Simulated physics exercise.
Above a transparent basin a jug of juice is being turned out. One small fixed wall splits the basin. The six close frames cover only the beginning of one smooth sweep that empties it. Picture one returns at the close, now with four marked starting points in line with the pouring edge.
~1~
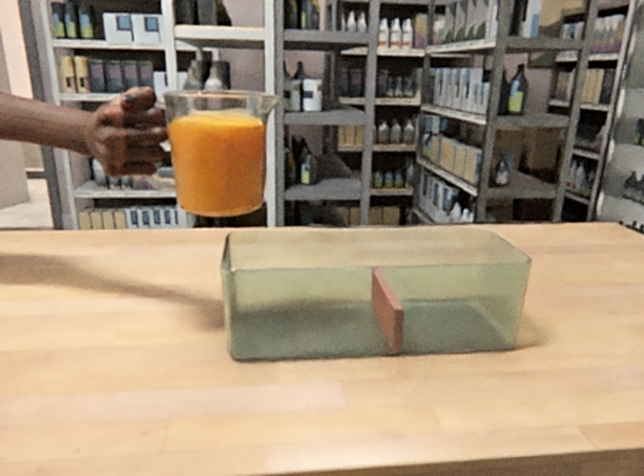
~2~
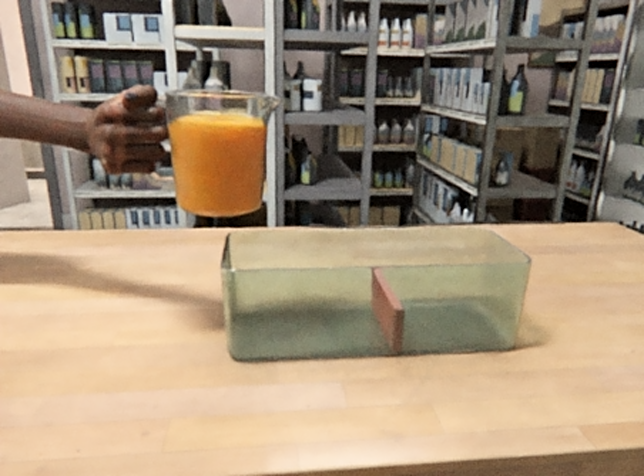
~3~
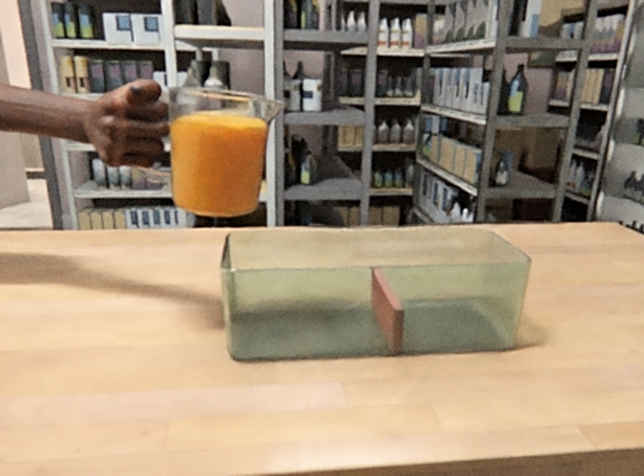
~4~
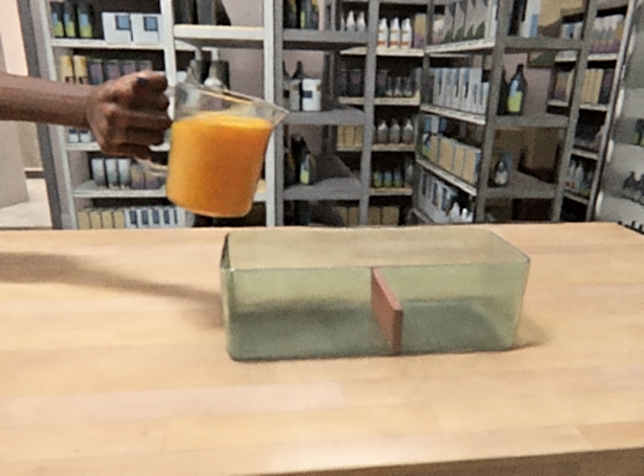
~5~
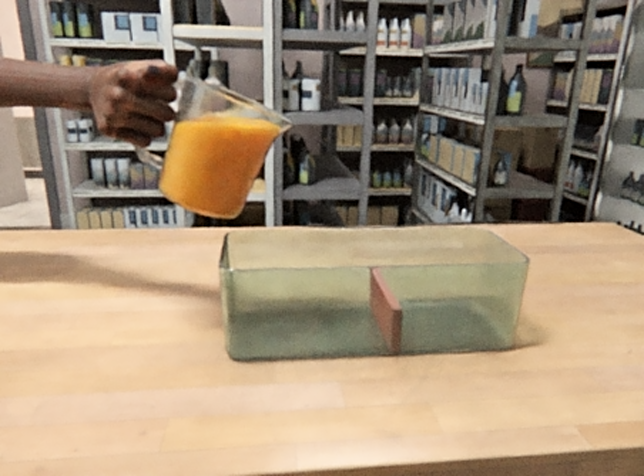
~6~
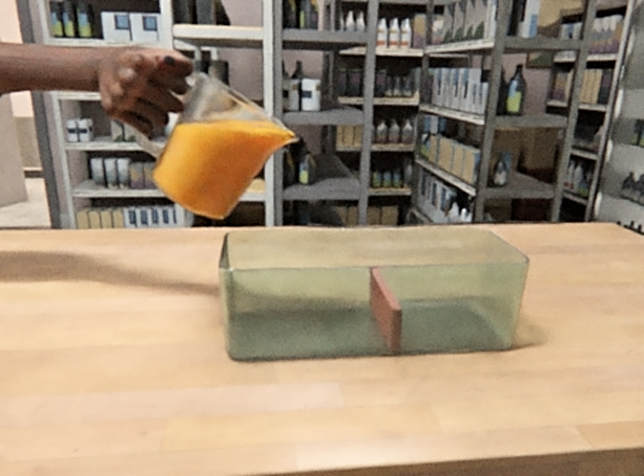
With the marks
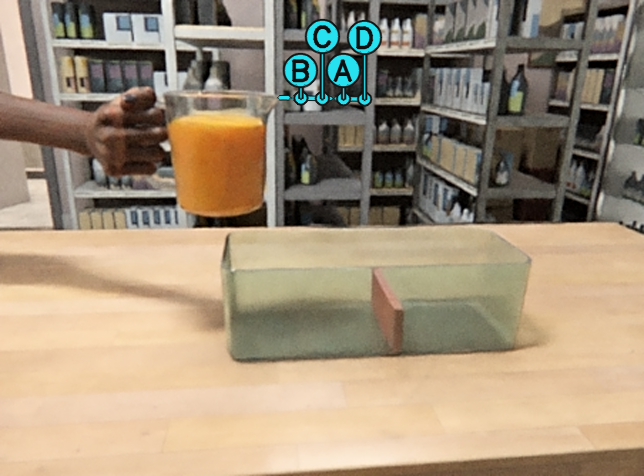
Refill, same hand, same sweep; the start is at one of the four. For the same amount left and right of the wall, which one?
I would pick place A.
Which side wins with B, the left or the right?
The left side.
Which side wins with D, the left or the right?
The right side.
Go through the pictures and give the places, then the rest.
The first frame shows upright, lip at (279, 97); basin from (228, 357) to (513, 344); top of the wall at (387, 287); nothing has left yet.
The second frame shows upright, lip at (281, 99); nothing has left yet.
The third frame shows tipped about 6°, lip at (284, 104); nothing has left yet.
The fourth frame shows tipped about 13°, lip at (289, 112); nothing has left yet.
The fifth frame shows tipped about 22°, lip at (293, 124); nothing has left yet.
The sixth frame shows tipped about 32°, lip at (297, 139); nothing has left yet.
On the marked copy, A at (343, 98); B at (300, 98); C at (322, 98); D at (364, 99).
For place A, about 51 % ends left of the wall and 48 % right of it.
For place B, about 95 % ends left of the wall and 3 % right of it.
For place C, about 90 % ends left of the wall and 8 % right of it.
For place D, about 16 % ends left of the wall and 83 % right of it.
